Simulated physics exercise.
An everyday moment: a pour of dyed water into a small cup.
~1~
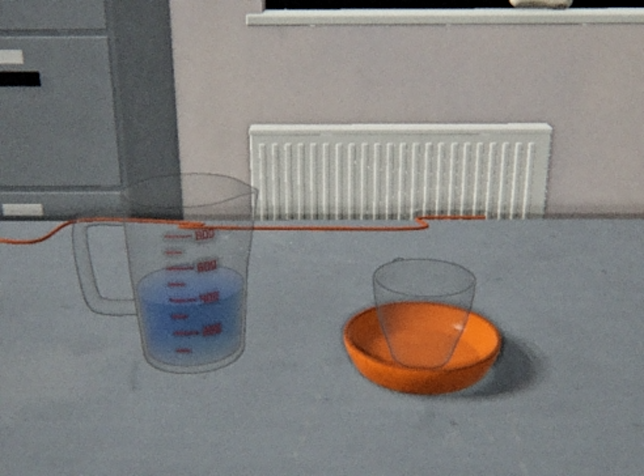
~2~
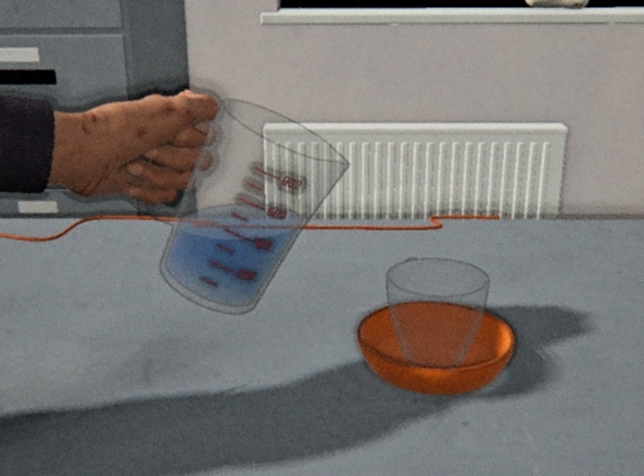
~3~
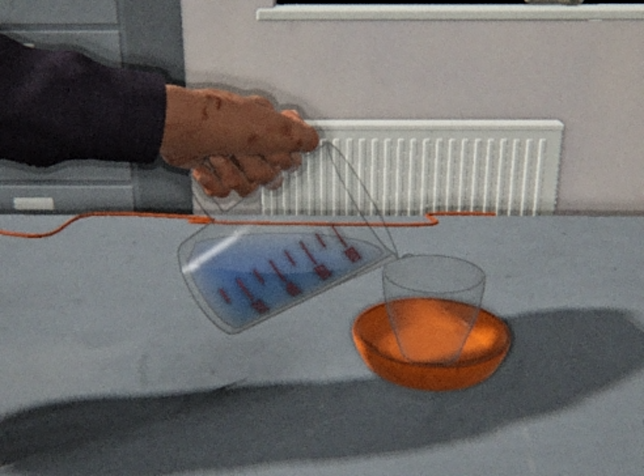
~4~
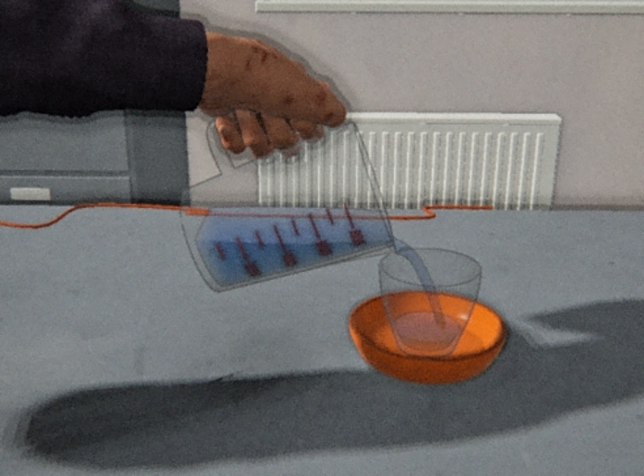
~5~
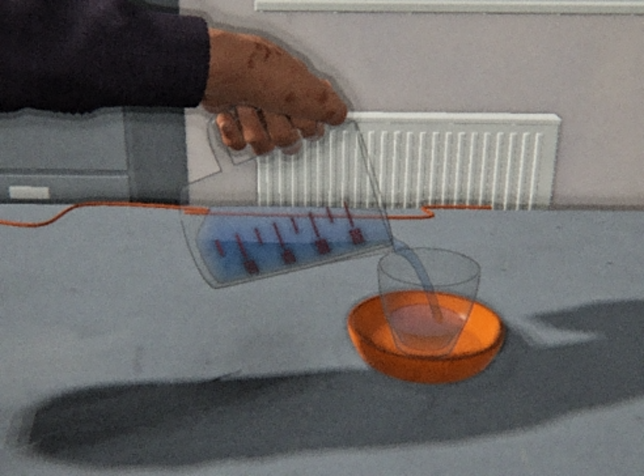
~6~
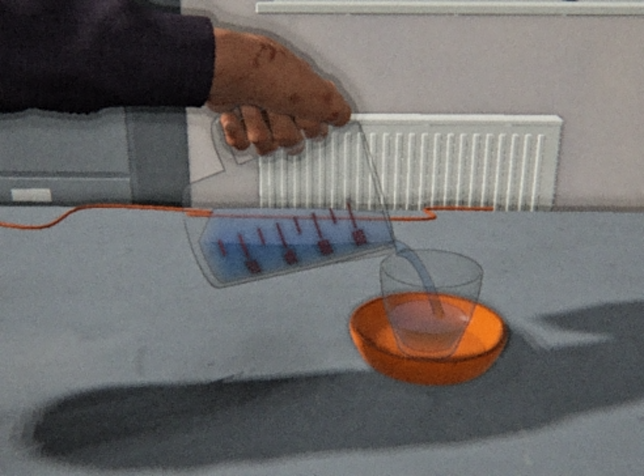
A hand lifts a clear measuring jug of blue liquid, carries it right and tilts it over a small transparent cup in an orange dish, then pours a thin stream that begins filling the cup.
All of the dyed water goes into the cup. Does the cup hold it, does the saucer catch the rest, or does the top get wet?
The dyed water runs over into the saucer only.
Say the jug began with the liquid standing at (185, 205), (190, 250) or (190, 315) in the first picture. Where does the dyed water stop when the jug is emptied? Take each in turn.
As listed: Past the saucer, past the saucer, stays in the cup.
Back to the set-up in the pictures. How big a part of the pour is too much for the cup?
Near 25 in a hundred.
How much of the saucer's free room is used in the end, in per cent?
Near 40 in a hundred.
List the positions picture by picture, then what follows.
Before the pour; jug (190, 269) about a third full; cup (423, 313) empty; saucer (431, 376) dry, in the first picture.
The jug is on its way; jug (245, 207) tipped 25° with all of its load; cup (436, 313) empty, in the second picture.
The dyed water nears the lip; jug (288, 242) tipped 60° with all of its load; cup (432, 310) empty, in the third picture.
Pouring; jug (291, 211) tipped 70° with nearly all of its load; cup nearly empty, surface at (427, 327), in the fourth picture.
Pouring; jug (291, 209) tipped 70° with nearly all of its load; cup (427, 302) about a quarter full, in the fifth picture.
Pouring; jug (293, 209) tipped 70° with nearly all of its load; cup about a third full, surface at (428, 317); saucer (436, 367) dry, in the sixth picture.
A moment on, the cup is about three quarters full; the saucer is dry.
Further on, the cup is full to the brim; the saucer is wet, with room to spare.
When it is over, the cup is full to the brim; the saucer is wet, with room to spare.
